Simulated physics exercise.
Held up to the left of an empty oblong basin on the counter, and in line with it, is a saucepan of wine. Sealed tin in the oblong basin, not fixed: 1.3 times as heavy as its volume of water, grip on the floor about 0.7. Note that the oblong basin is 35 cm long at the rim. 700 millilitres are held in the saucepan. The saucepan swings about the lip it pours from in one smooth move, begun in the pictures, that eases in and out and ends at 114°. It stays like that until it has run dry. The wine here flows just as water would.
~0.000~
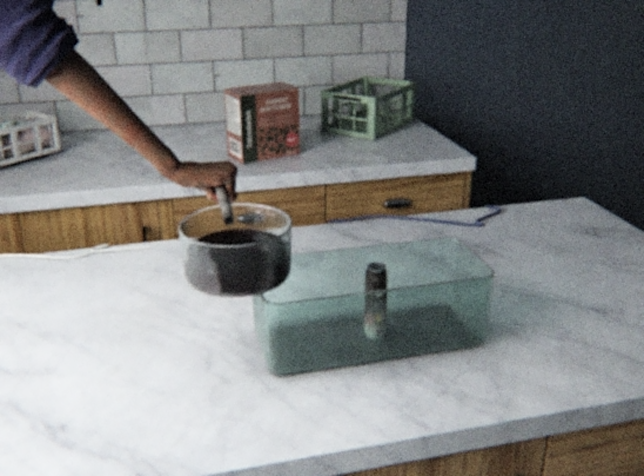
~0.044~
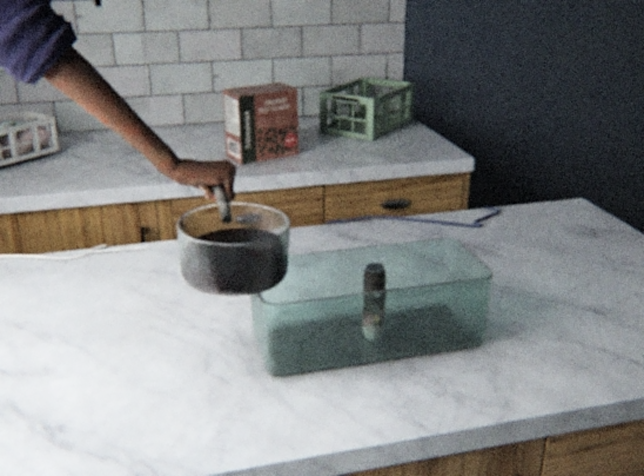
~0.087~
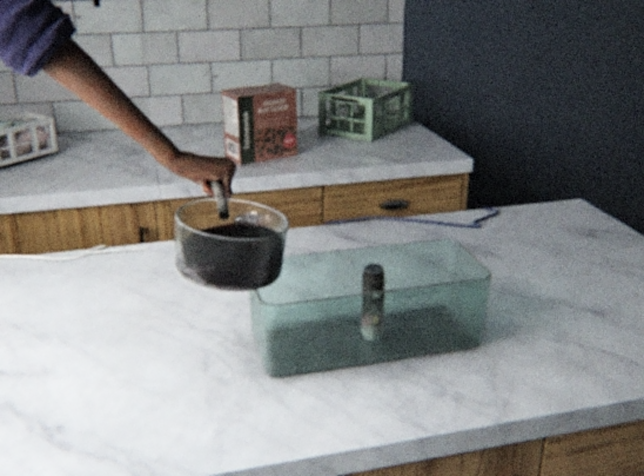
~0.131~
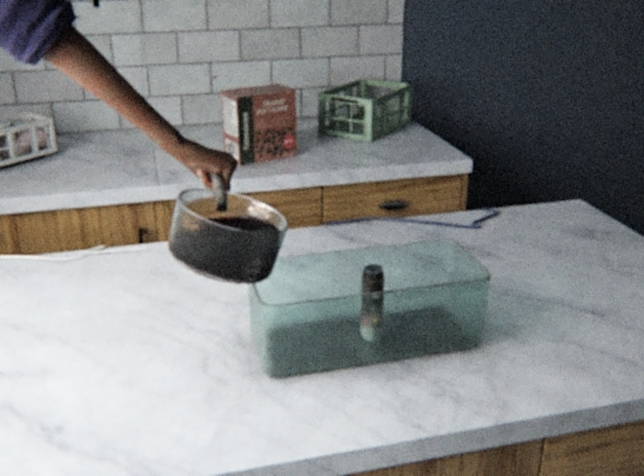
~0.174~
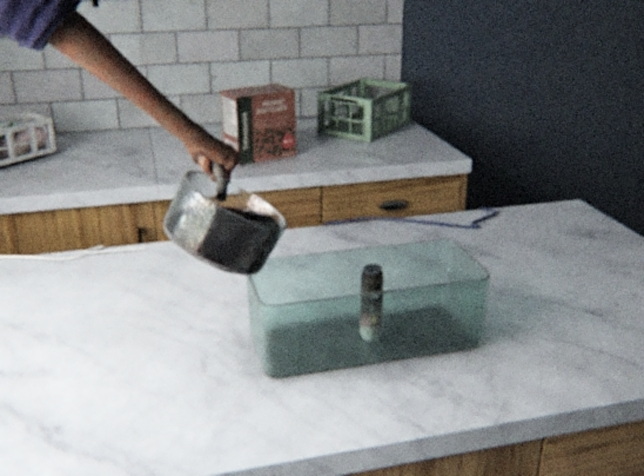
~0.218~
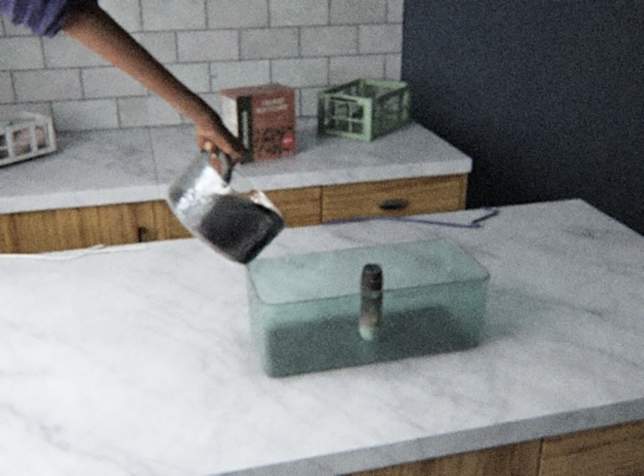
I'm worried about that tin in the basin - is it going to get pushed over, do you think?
Yes, I expect it to go down.
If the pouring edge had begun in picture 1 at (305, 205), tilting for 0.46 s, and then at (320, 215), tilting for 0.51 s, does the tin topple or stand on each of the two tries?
The tin stays vertical the first time and stays vertical the second time.
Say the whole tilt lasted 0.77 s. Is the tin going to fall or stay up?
The tin topples.
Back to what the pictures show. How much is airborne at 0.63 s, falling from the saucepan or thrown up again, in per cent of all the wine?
Something like 10 per cent is in the air then.
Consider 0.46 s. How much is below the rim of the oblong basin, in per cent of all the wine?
Estimate - around 5 in a hundred parts.
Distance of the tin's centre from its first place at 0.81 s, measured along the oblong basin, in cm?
Reading: Roughly 8 cm.
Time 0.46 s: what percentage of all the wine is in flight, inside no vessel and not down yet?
It comes to about 54 percent.
Then, 0.46 s in, the tilt is 111° and 41 per cent is still to pour; the tin stands where it began.
Then, 0.63 s in, the tilt is 114° and 3 per cent is still to pour; the tin leans 14°.
Then, 0.81 s in, the tilt is 114° and 0 per cent is still to pour; the tin lies on its side.
Then, 1.01 s in, the tilt is 114° and 0 per cent is still to pour; the tin lies on its side.
Finally, the tin lies on its side.
